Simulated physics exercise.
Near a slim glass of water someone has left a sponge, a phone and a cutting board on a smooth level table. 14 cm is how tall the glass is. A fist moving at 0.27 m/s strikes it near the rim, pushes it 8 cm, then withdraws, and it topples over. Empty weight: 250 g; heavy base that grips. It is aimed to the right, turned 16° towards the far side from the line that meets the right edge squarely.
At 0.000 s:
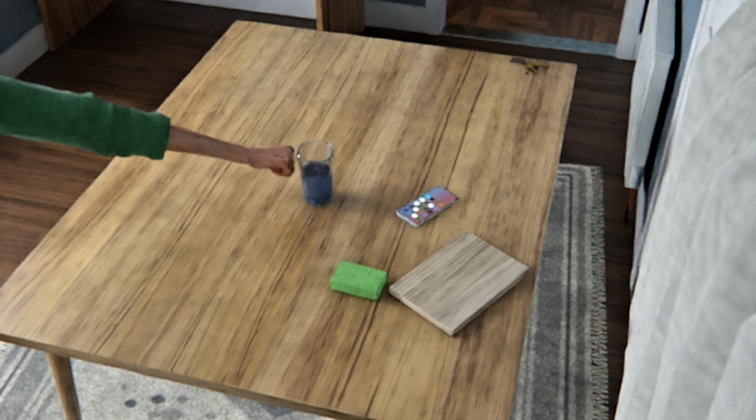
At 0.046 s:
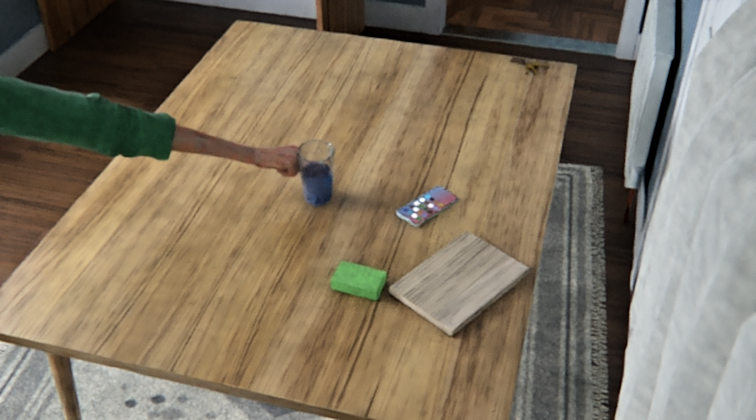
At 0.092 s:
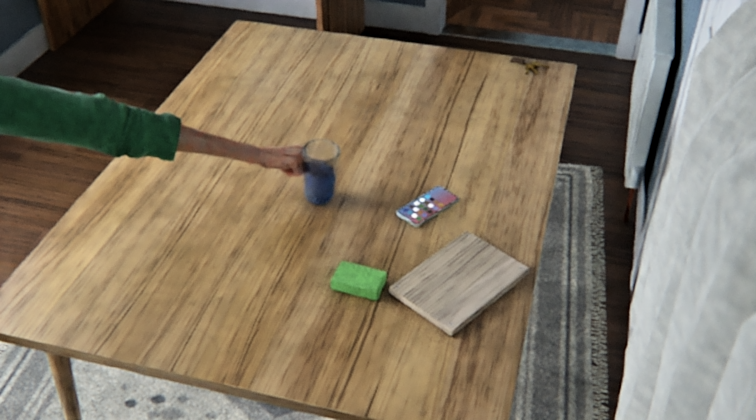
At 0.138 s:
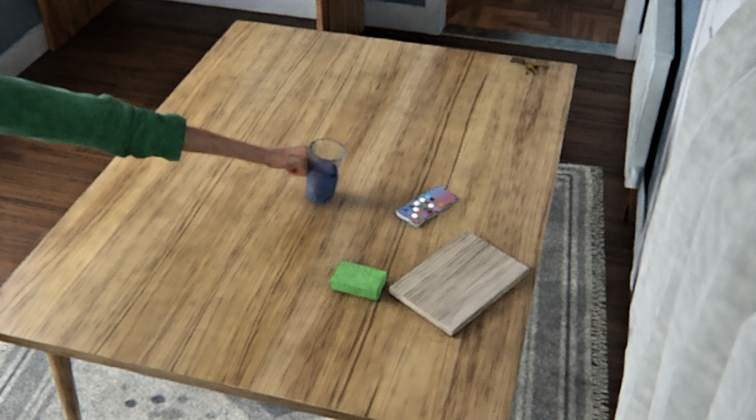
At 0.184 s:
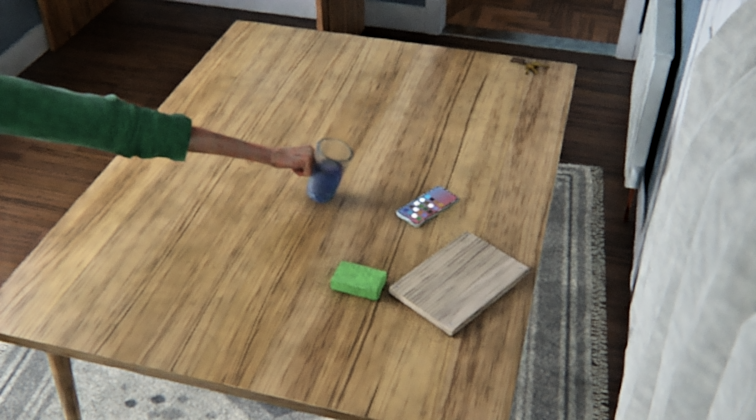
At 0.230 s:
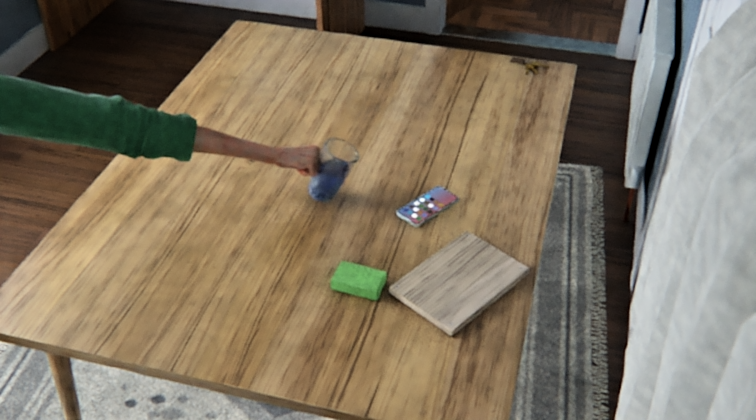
A fist pushes the rim of a glass of blue liquid, tilting it rightward.
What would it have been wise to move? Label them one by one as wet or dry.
Sponge - dry; phone - wet; cutting board - dry.
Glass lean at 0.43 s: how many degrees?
About 62°.
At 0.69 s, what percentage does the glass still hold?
Value: Around 46 per cent.
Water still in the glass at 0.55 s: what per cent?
Around 84 %.
Then, 0.43 s in, the tilt is 62° and 100 per cent is in the glass, 0 has run off the table; wet so far, nothing.
Then, 0.55 s in, the tilt is 86° and 84 per cent is in the glass, 0 has run off the table; wet so far, nothing.
Then, 0.69 s in, the tilt is 86° and 46 per cent is in the glass, 0 has run off the table; wet so far, phone.
Then, 0.93 s in, the tilt is 86° and 23 per cent is in the glass, 1 has run off the table; wet so far, phone.
Finally, 7 per cent is in the glass, 25 has run off the table; wet so far, phone.
